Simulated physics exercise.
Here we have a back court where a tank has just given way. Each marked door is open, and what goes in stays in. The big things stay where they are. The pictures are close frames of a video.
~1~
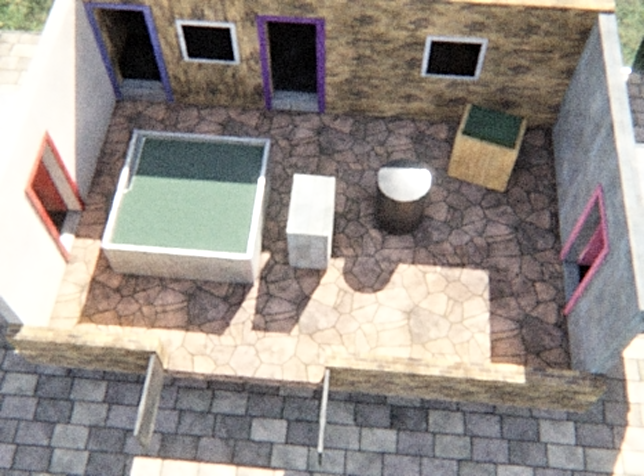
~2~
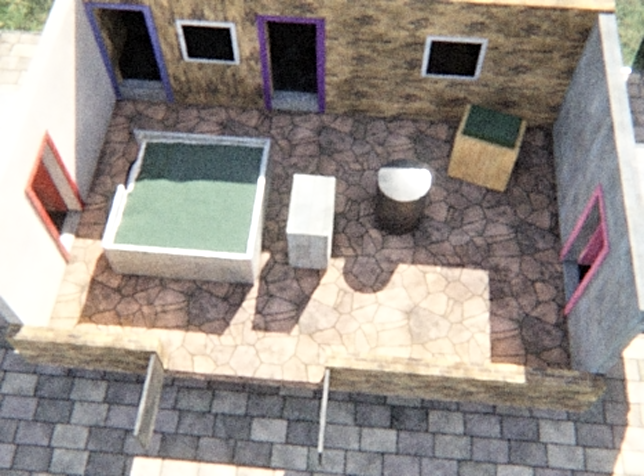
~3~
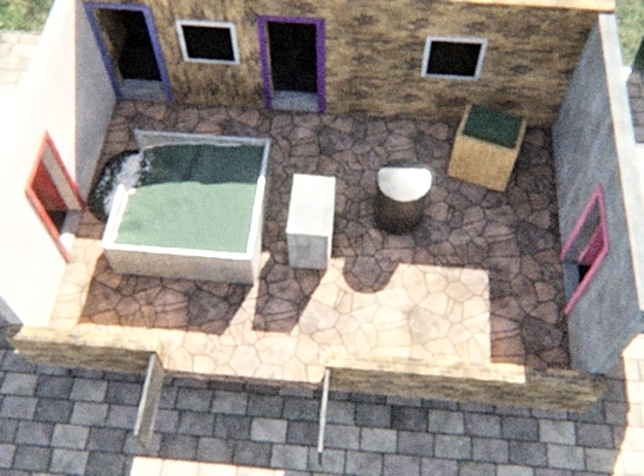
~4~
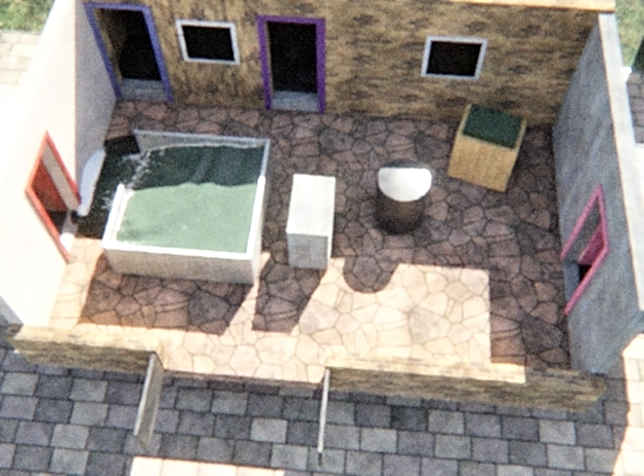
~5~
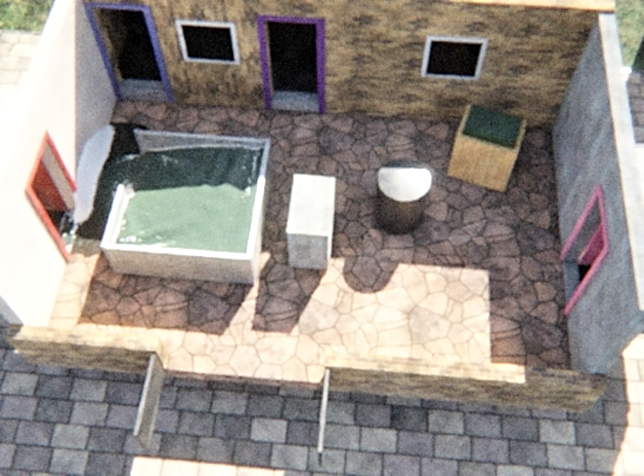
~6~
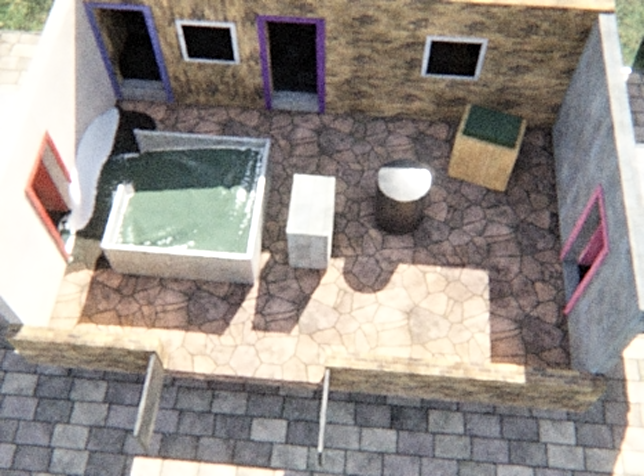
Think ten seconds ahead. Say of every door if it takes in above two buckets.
One by one: The blue door floods; the red door floods; the purple door holds within the limit; the pink door floods.
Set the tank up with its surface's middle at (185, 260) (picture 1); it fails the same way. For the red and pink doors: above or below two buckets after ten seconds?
In short: Red door takes more; pink door keeps below it.
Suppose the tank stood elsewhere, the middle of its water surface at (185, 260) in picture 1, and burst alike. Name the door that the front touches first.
I say the door marked red.
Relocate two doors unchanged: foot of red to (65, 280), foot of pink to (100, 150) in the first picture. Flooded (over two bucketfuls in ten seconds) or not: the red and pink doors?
My reading: Red goes over; pink lets more in.
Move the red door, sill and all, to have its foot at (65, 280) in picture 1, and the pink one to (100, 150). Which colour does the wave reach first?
That is the pink one.
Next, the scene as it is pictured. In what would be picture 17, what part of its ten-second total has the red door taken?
Near 35 in a hundred.
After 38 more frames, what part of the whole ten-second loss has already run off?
Roughly 70 per cent.
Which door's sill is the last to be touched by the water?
That is the pink-painted one.
A moment on, water covers 15 % of the floor; the blue door under two buckets in, the red door over two buckets in, the purple door not reached, the pink door not reached.
Next, water covers 25 % of the floor; the blue door far over two buckets in, the red door far over two buckets in, the purple door wet at the sill, nothing in, the pink door not reached.
Then, water covers 55 % of the floor; the blue door far over two buckets in, the red door far over two buckets in, the purple door wet at the sill, nothing in, the pink door not reached.
Later, water covers 95 % of the floor; the blue door far over two buckets in, the red door far over two buckets in, the purple door wet at the sill, nothing in, the pink door under two buckets in.
In the end, water covers 100 % of the floor; the blue door far over two buckets in, the red door far over two buckets in, the purple door wet at the sill, nothing in, the pink door far over two buckets in.
